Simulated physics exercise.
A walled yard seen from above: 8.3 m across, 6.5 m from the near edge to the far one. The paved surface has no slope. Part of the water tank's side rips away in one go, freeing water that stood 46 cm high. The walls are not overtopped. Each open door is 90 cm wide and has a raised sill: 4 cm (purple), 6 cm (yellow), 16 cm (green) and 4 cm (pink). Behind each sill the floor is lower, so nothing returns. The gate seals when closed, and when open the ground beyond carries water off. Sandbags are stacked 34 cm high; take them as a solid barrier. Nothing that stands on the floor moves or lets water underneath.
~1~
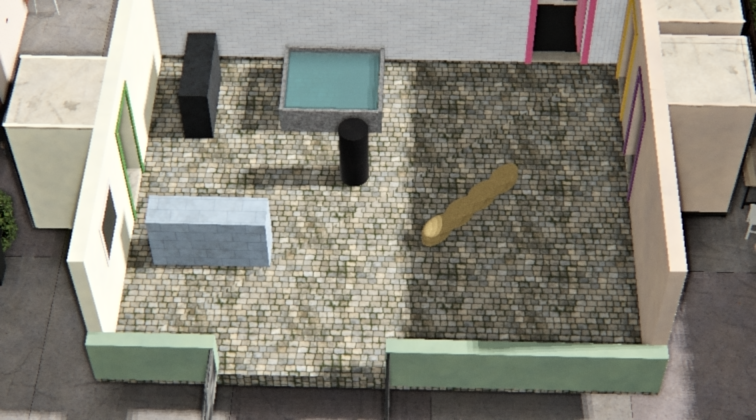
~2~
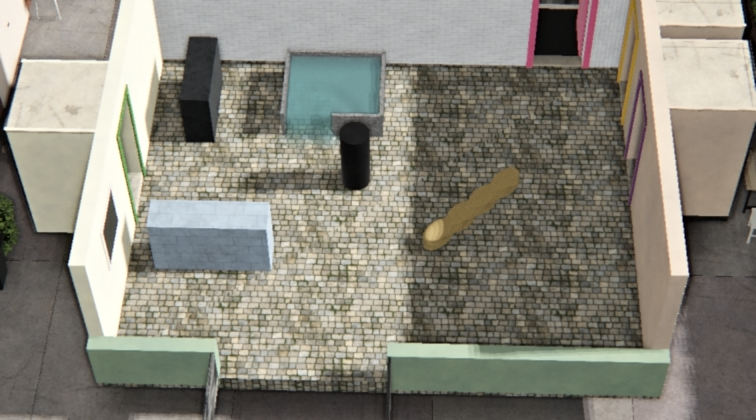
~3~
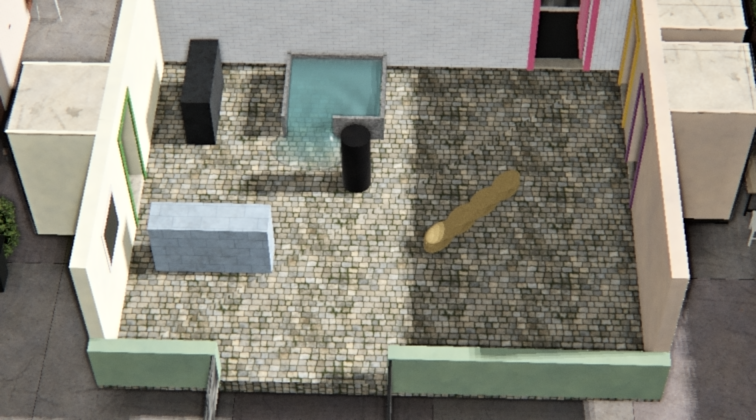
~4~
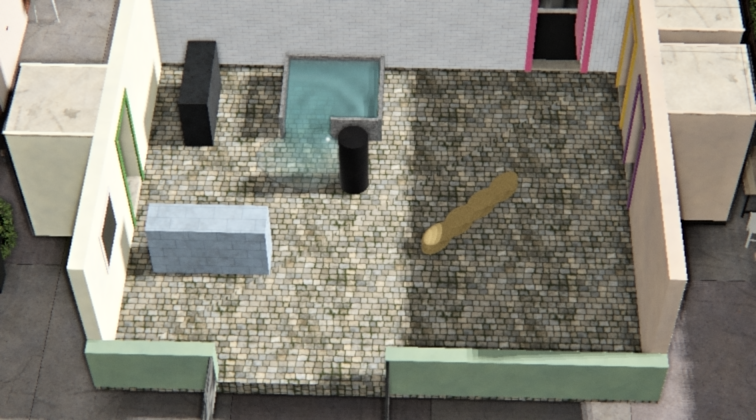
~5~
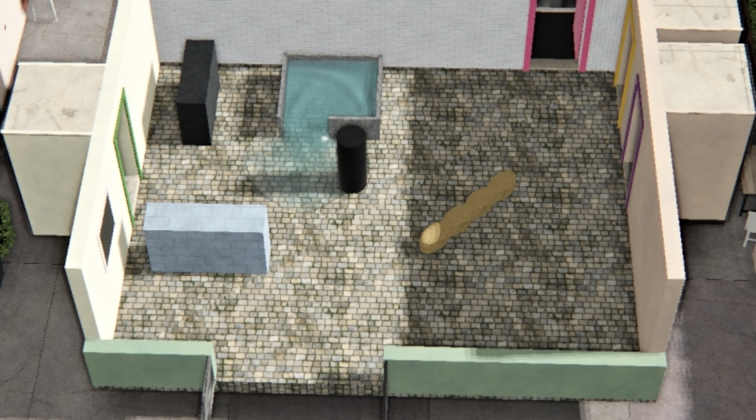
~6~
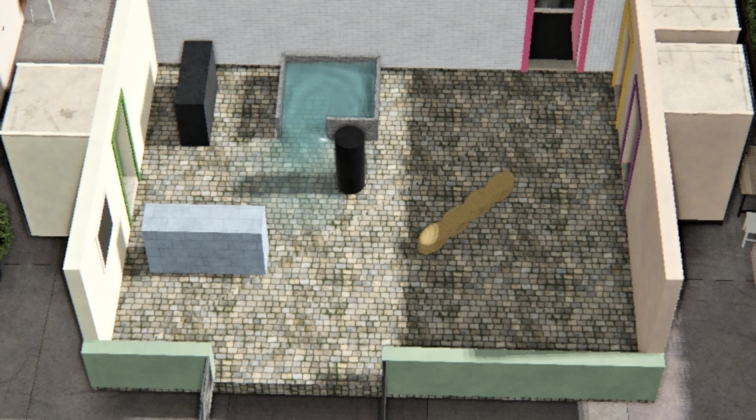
Walled paved yard seen from above, water pouring from the broken front of a raised tank and spreading past a black cylinder.
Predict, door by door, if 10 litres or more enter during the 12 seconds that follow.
Door by door: At the purple door it keeps below the limit; at the yellow door it keeps below the limit; at the green door it does not reach the limit; at the pink door it stays under the limit.
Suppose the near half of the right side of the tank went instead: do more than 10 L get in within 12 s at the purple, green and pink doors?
Then: Purple over, green under, pink over.
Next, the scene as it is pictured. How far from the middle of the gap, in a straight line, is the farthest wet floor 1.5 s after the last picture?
Roughly 4.8 m.
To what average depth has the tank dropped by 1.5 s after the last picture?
Roughly 24 cm on average.
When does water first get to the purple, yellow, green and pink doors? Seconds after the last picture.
Purple not within the 12 s, yellow not in the 12 s, green 1.4 s, pink not in the 12 s.
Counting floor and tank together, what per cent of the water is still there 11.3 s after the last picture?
About 70 per cent.
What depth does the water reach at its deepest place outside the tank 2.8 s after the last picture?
About 13 cm.
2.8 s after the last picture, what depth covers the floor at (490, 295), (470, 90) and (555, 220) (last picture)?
In that order: 0, 0 and 0 cm.
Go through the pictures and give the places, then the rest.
The first frame shows still water, 46 cm deep, in the water tank at (333, 81).
In the second frame, the front is at (335, 142), 0.5 m from the gap at (309, 128); 0.2 m2 of floor is under water; 46 cm left at the back of the water tank.
In the third frame, the front is at (328, 165), 0.8 m from the gap at (310, 131); 0.6 m2 of floor is under water; 46 cm left at the back of the water tank.
In the fourth frame, water pours out at (308, 133) and has run 1.1 m, to (317, 185); typically 5 cm deep outside, 46 cm at the water tank's back.
In the fifth frame, the front is at (310, 206), 1.6 m from the gap at (306, 132); 1.9 m2 of floor is under water; 41 cm left at the back of the water tank.
In the sixth frame, the front is at (296, 232), 2.1 m from the gap at (304, 132); 2.8 m2 of floor is under water; 39 cm left at the back of the water tank.
Then, 0.7 s after the last picture water covers 15 % of the floor and is deepest (24 cm) near (300, 142); purple door not reached, yellow door not reached, green door not reached, pink door not reached.
Then, 1.5 s after the last picture water covers 20 % of the floor and is deepest (17 cm) near (300, 142); purple door not reached, yellow door not reached, green door 2 cm at the sill, 0 L in, pink door not reached.
Then, 2.8 s after the last picture water covers 30 % of the floor and is deepest (13 cm) near (300, 142); purple door not reached, yellow door not reached, green door 9 cm at the sill, 0 L in, pink door not reached.
Then, 6.3 s after the last picture water covers 40 % of the floor and is deepest (7 cm) near (159, 65); purple door not reached, yellow door not reached, green door 5 cm at the sill, 0 L in, pink door not reached.
Then, 11.3 s after the last picture water covers 45 % of the floor and is deepest (4 cm) near (146, 139); purple door not reached, yellow door not reached, green door 3 cm at the sill, 0 L in, pink door not reached.
